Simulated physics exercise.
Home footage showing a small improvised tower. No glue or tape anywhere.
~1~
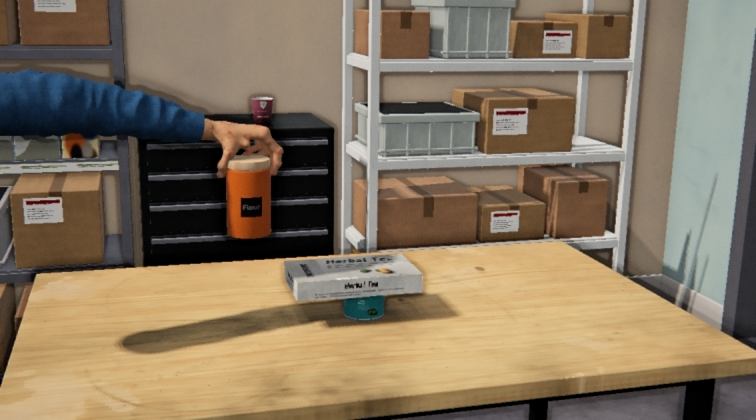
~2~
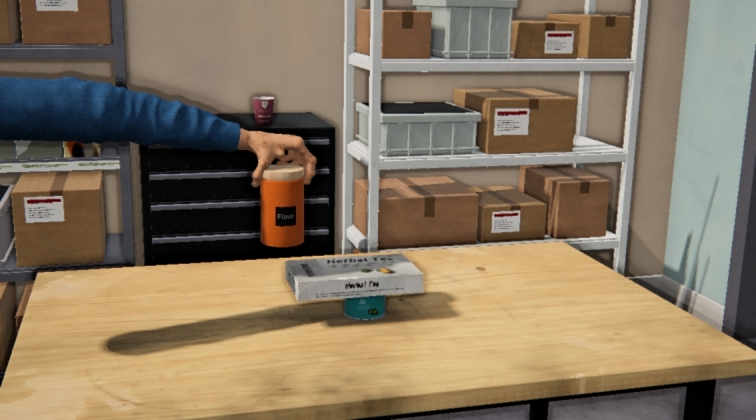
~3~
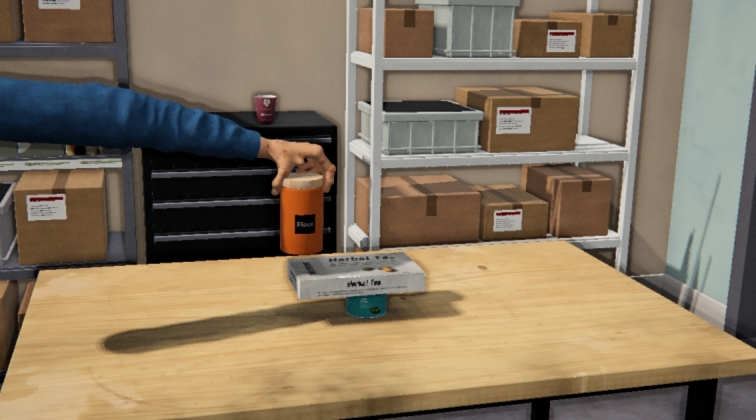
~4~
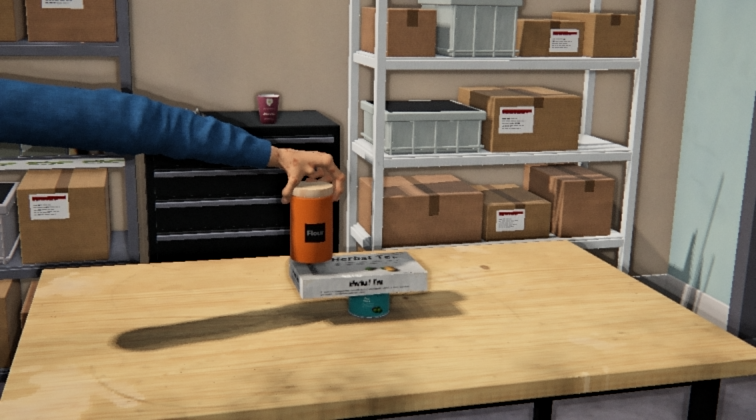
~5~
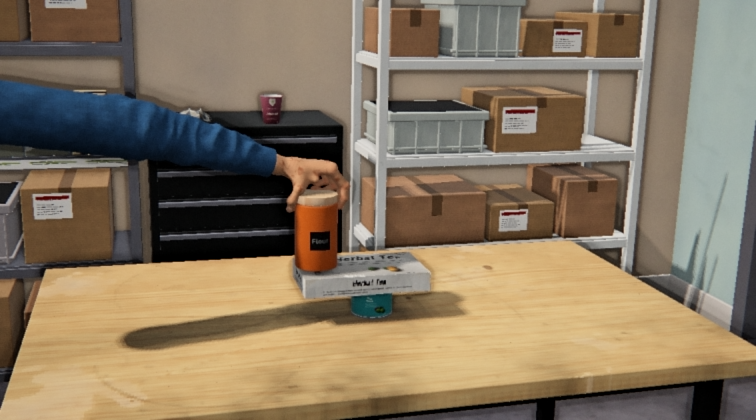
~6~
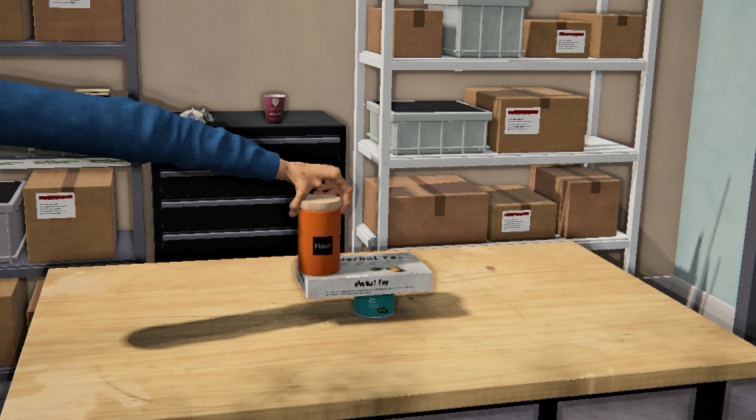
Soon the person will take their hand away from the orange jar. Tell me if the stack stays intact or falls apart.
The stack fails to support it.
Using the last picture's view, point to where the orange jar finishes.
The object winds up at approximately (231, 287).
Then, 0.30 s later than the last frame, orange jar now fallen; white packet tilted by 30°.
Then, 0.50 s later than the last frame, white packet tilted by 20°.
Then, 0.90 s later than the last frame, things are still on the move.
When it is over, fallen, orange jar; the other 2 as before. End places, in pixels of the last picture, orange jar near (232, 286). The stack loses its balance.
